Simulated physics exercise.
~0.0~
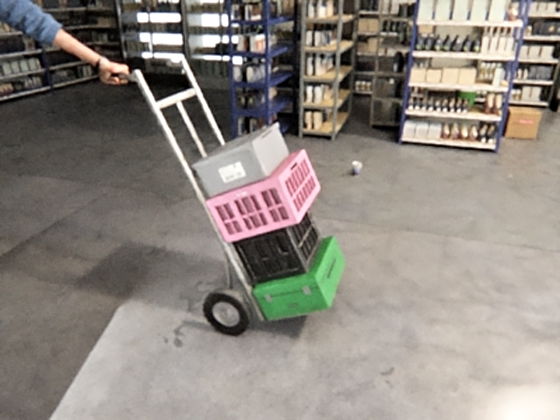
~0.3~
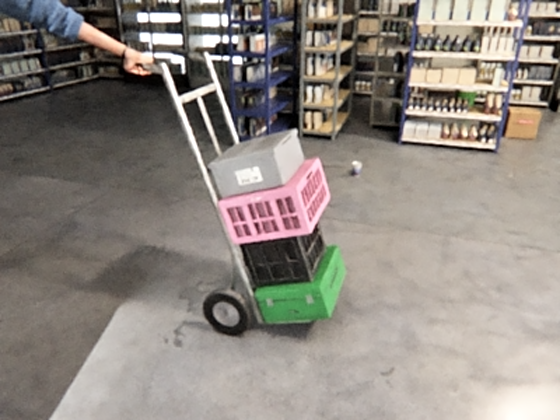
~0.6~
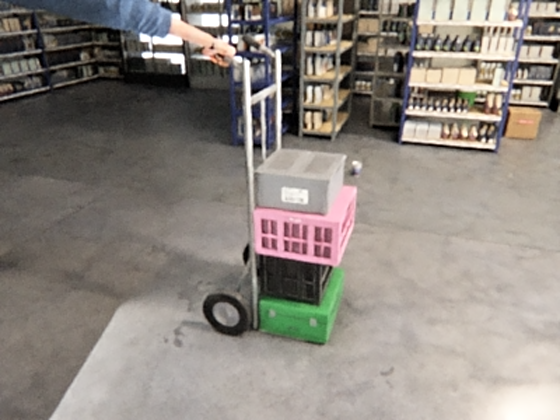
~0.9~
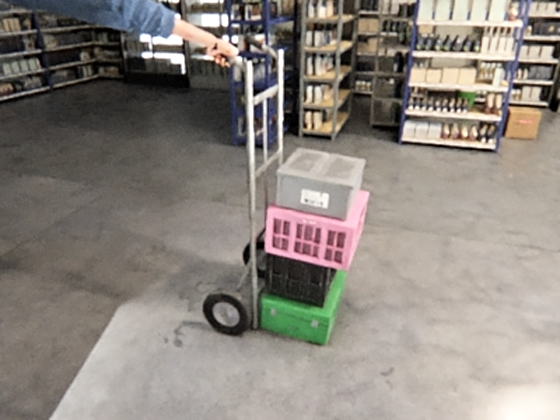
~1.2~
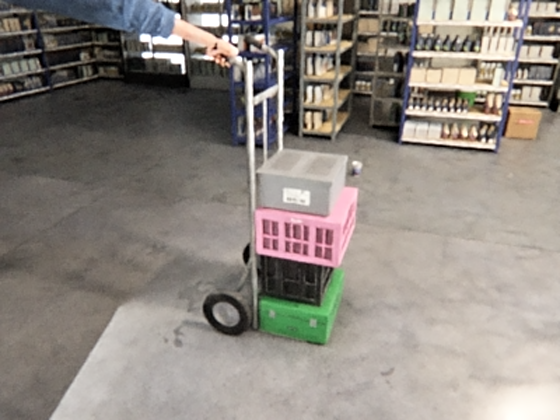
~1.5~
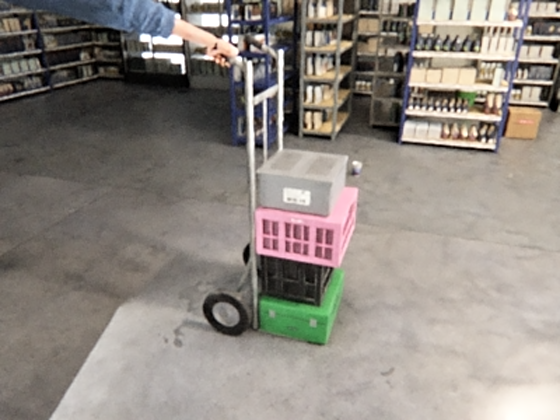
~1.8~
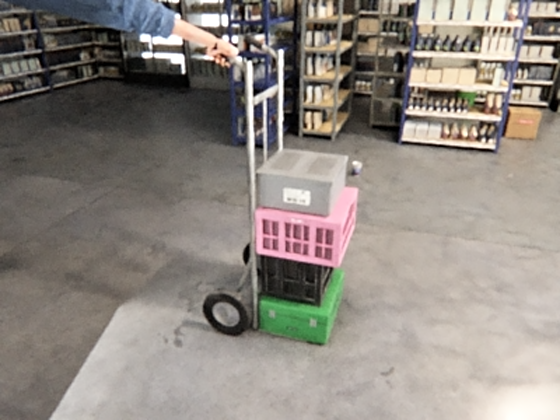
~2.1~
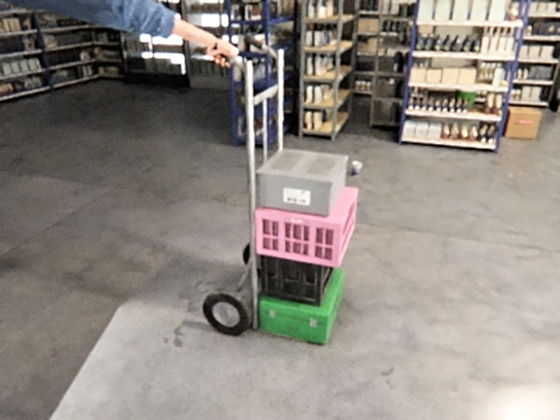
At the start, a hand holds a tilted sack truck loaded with a green toolbox, a black crate, a pink crate and a grey tote, on a grey floor before stocked shelves. The arm lets the truck swing forward, slowly and then faster, until it stands upright with its load near the floor. The stack carries on a little, tipping slightly to the right while the truck stays put. It then rocks back to the left and settles against the truck. At the end, everything stands still and upright, the pile intact and the hand still gripping the handle.
